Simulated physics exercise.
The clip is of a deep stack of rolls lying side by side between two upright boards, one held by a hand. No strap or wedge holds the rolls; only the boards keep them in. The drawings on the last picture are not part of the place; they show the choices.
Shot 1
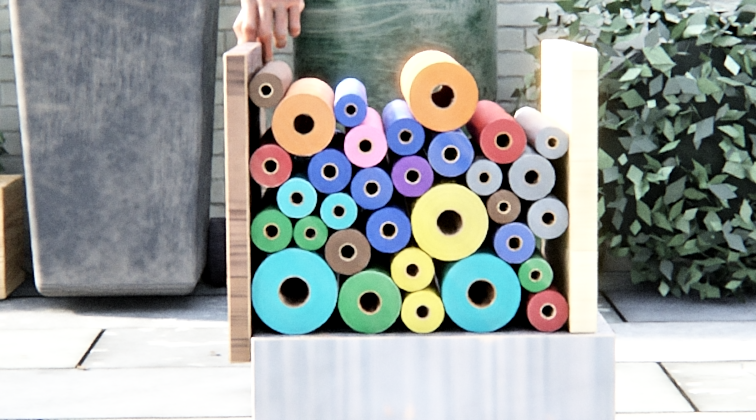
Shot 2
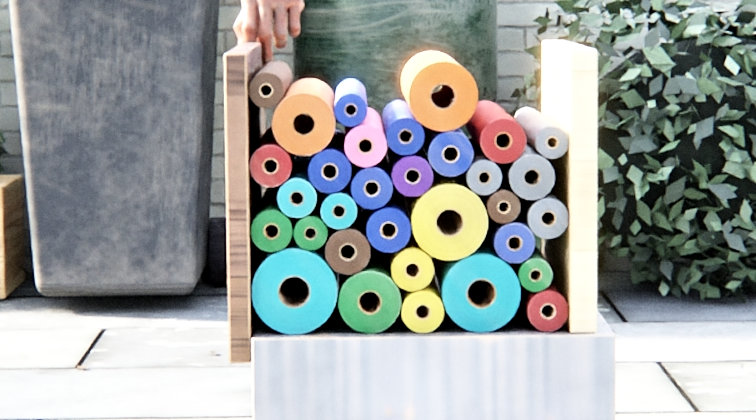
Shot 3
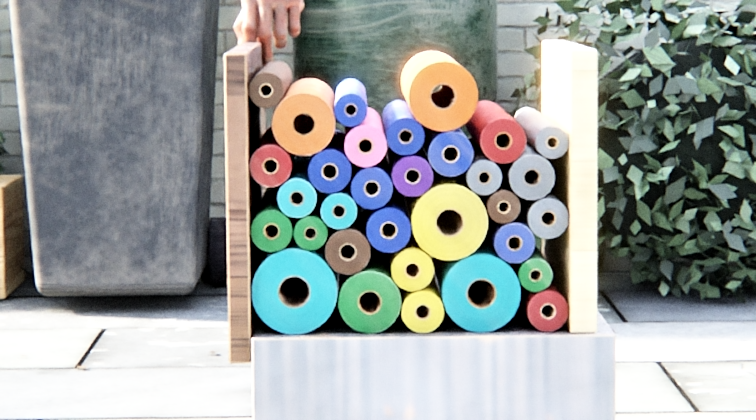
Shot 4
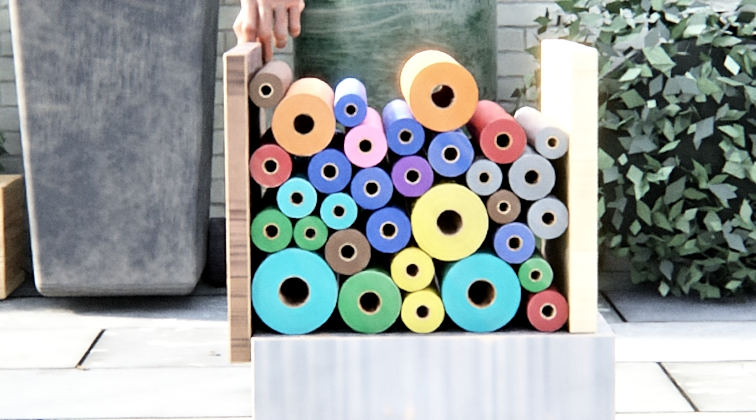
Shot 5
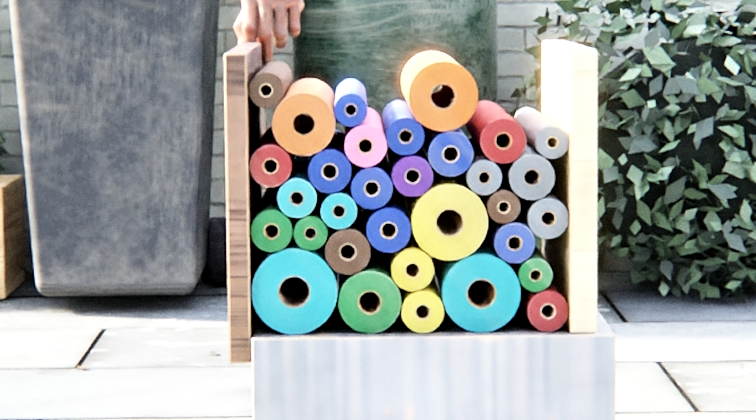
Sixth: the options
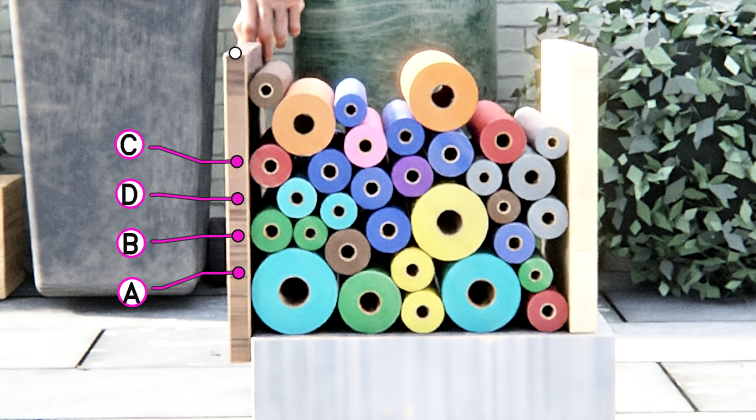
Colourful rolls lying stacked between two upright boards on a patio, all staying still while a hand grips the left board.
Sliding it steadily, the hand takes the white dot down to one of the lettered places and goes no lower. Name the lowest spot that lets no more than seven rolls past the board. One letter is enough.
Down to B.
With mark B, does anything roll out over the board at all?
Yes, at B.
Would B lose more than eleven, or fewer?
At B, fewer than eleven.
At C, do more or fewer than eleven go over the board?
At C, fewer than eleven.
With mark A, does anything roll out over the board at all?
Yes.
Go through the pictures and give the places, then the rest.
In the first frame, a pink roll (366, 146); a brown roll (266, 90); side board (248, 189).
In the second frame, side board (248, 189); a turquoise roll (294, 292).
In the third frame, a yellow roll (413, 270); a yellow roll (450, 222).
In the fourth frame, a blue roll (330, 172); a purple roll (413, 176).
In the fifth frame, a pink roll (366, 146); a brown roll (266, 90); side board (248, 189).
On the copy, A at (238, 273); B at (238, 236); C at (237, 162); D at (237, 199); the white dot at (235, 53).
On B. First, top of the board (249, 134).
Then, top of the board (250, 228).
Finally, top of the board (250, 235), three out over the board.
By contrast, A eight out over the board; C none out over the board; D one out over the board.
